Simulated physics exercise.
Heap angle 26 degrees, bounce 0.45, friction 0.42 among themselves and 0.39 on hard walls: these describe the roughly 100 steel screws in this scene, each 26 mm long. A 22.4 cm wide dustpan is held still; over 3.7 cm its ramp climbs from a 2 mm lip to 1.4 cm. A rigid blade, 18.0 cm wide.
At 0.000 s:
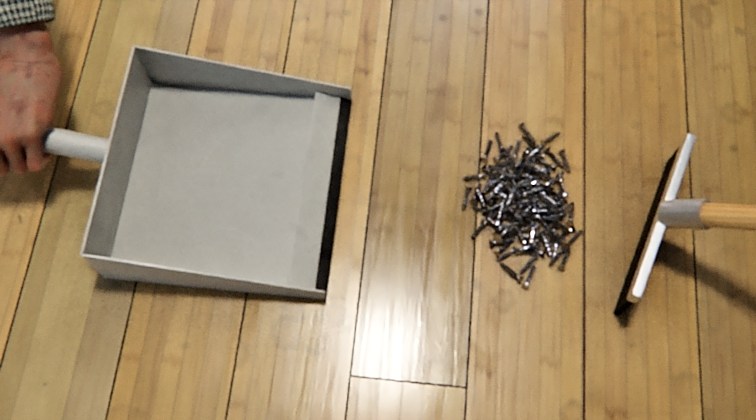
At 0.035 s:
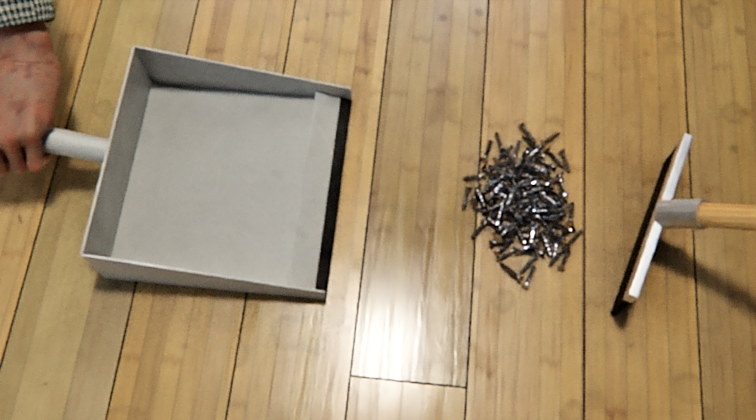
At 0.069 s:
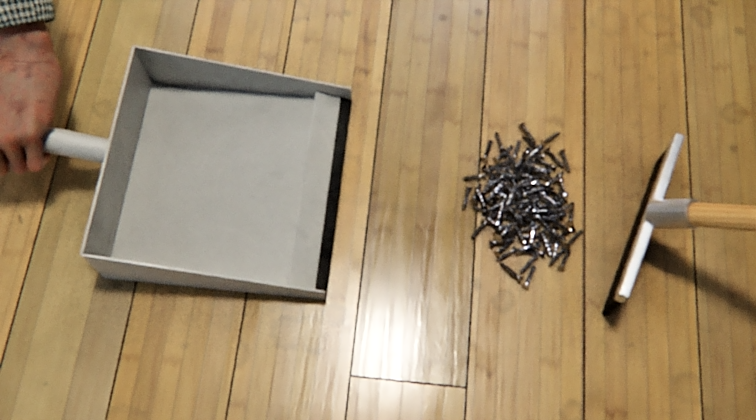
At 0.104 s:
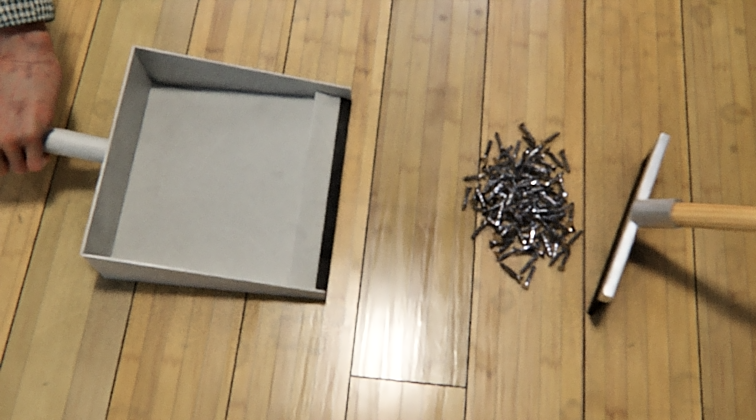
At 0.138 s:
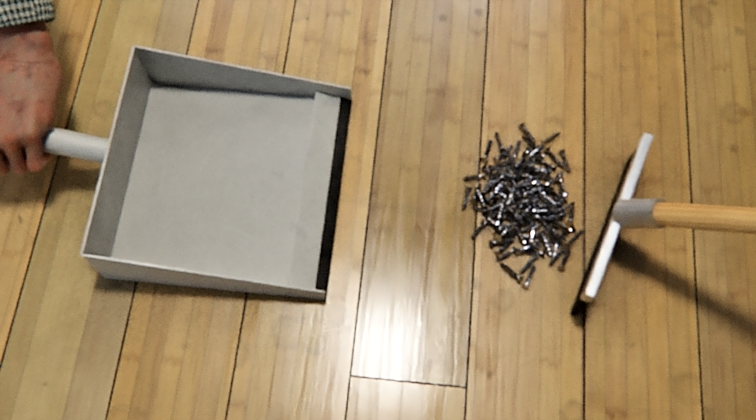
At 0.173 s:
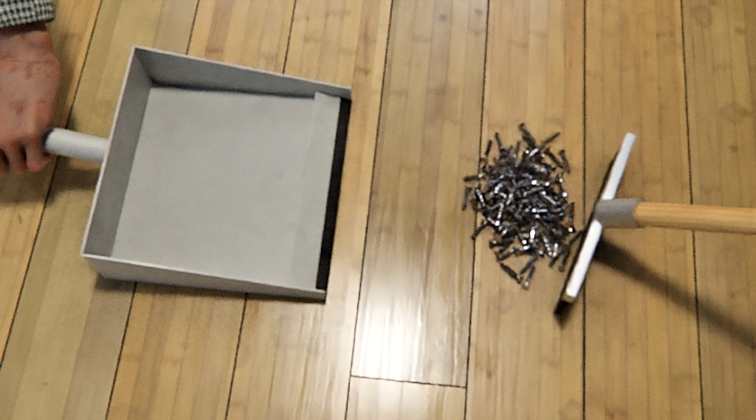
A wooden-handled blade with a white top and dark lower edge slides left across the wooden floor, starting to the right of a pile of small metal screws. It closes the gap and reaches the pile's right edge, while the screws stay unmoved and a hand keeps a grey dustpan still at left.
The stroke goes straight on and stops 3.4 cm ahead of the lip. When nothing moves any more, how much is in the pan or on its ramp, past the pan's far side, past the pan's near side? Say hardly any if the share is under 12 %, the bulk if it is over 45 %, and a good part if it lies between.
Pan - hardly any, far side - hardly any, near side - hardly any.
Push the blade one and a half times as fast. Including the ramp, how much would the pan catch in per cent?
About 5 per cent.
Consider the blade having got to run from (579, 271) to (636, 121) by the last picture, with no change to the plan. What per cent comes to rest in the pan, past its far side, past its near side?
That ends as pan 5, far 25, and near 0.
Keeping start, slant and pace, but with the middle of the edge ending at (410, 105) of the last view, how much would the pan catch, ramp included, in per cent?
Share caught: Approx. 5 %.
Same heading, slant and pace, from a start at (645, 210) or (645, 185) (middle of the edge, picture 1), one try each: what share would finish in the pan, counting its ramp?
Close to 0 in a hundred, then close to 0 in a hundred.
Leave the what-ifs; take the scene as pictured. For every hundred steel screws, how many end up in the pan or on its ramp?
That works out at about 0 percent.
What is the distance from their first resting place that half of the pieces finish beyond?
That distance is close to 14 cm.
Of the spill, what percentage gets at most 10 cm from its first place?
Around 20 in a hundred.
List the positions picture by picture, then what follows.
The first frame shows blade from (634, 296) to (687, 143), moved 0.0 cm, 0 of the pieces shifted so far; middle of the pieces at (529, 202); pan at (215, 183).
The second frame shows blade from (631, 296) to (684, 143), moved 0.3 cm, 0 of the pieces shifted so far; middle of the pieces at (529, 202).
The third frame shows blade from (621, 296) to (675, 143), moved 1.1 cm, 0 of the pieces shifted so far; middle of the pieces at (529, 202).
The fourth frame shows blade from (606, 296) to (661, 143), moved 2.6 cm, 0 of the pieces shifted so far; middle of the pieces at (529, 202).
The fifth frame shows blade from (588, 296) to (644, 143), moved 4.2 cm, 0 of the pieces shifted so far; middle of the pieces at (529, 202).
The sixth frame shows blade from (570, 296) to (627, 143), moved 5.9 cm, 0 of the pieces shifted so far; middle of the pieces at (529, 202); pan at (215, 183). Its pace works out near 0.48 m/s, heading 5 degrees towards the viewer's side.
Then, at 0.37 s, middle of the blade 16 cm from the lip; 0 % over the lip, far side 0 %, near side 0 %.
After 0.51 s, middle of the blade 9 cm from the lip; 0 % over the lip, far side 0 %, near side 0 %.
Then, at 0.77 s, middle of the blade 6 cm from the lip; 0 % over the lip, far side 5 %, near side 0 %.
By 1.6 s all is still; pan 0 %, far side 5 %, near side 0 %, in front of the lip or behind the blade 95 %.
